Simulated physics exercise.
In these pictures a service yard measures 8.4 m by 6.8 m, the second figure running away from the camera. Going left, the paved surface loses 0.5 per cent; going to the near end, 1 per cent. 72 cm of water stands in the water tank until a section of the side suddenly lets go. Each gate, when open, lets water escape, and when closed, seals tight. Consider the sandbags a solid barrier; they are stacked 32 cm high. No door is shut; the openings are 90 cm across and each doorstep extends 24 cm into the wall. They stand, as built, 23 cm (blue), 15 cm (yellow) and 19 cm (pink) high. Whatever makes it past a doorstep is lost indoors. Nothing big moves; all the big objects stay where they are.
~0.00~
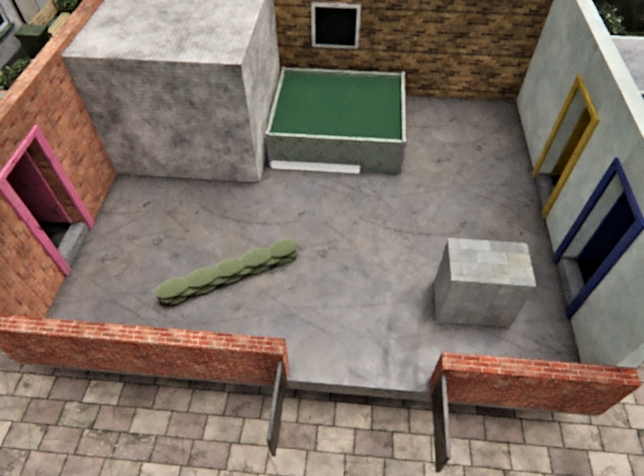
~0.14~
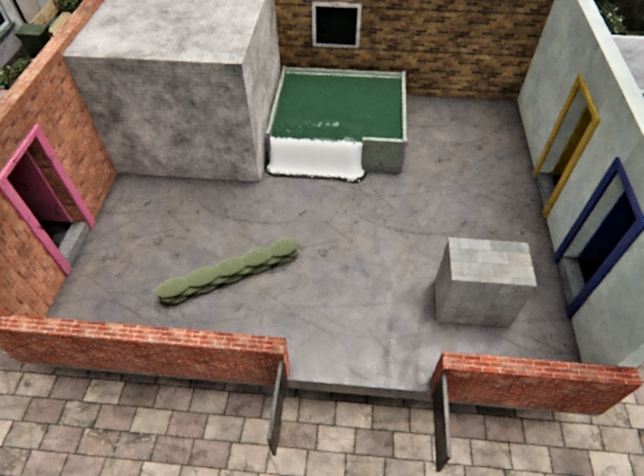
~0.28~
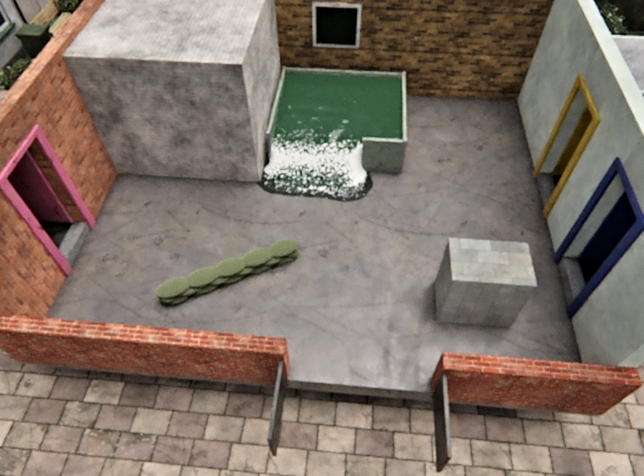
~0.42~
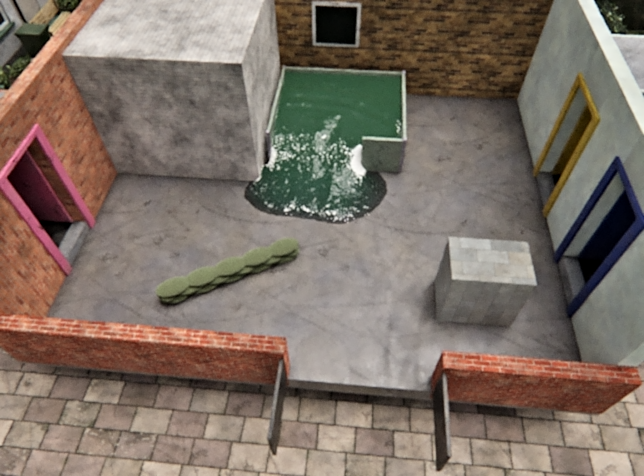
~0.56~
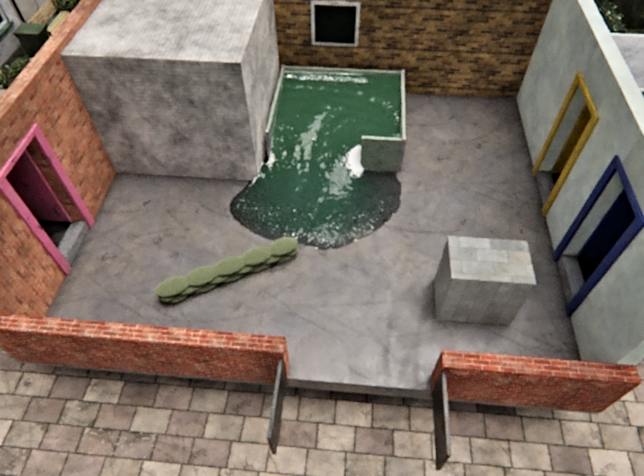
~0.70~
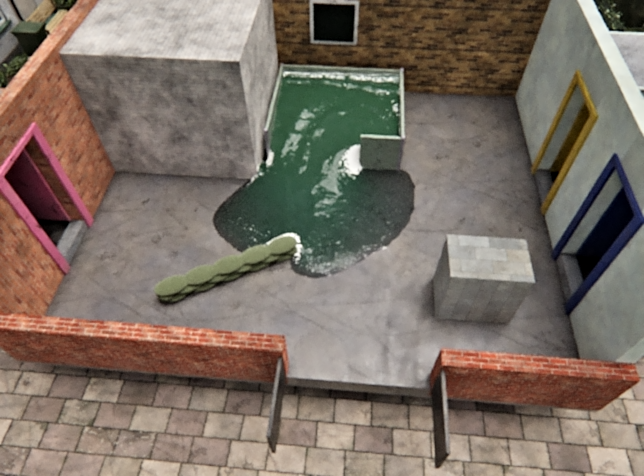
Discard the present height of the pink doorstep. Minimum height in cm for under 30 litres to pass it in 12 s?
I would say 24 cm.
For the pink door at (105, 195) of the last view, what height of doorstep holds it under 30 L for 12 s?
Minimum: Close to 10.5 cm.
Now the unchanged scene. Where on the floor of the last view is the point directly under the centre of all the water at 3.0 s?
The water's centre is at about (279, 202).
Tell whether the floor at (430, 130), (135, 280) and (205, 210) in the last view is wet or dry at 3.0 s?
Untouched, awash, awash.
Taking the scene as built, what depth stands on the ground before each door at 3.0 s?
Reading in centimetres: Blue = 2, yellow = 0, pink = 30.
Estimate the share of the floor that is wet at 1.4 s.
Close to 35 per cent of it is wet.
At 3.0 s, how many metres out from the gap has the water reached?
6.0 m.
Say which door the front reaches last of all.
Answer: The yellow door.
After 1.4 s water covers 35 % of the floor, deepest (43 cm) near (271, 244); it has not reached the pink door.
After 3.0 s water covers 55 % of the floor, deepest (42 cm) near (33, 341); 30 cm at the pink door, 15 litres in over its 19 cm doorstep.
After 12.0 s water covers 95 % of the floor, deepest (11 cm) near (66, 273); 7 cm at the pink door, 77 litres in over its 19 cm doorstep.
At the pink door as built, the water arrived by 2.3 s and peaked near 30 cm at 3.0 s.
With a doorstep of 19 cm, 77 litres would have come in within the 12 s; with 26 cm, 18 litres. So under 30 litres takes about 24 cm.
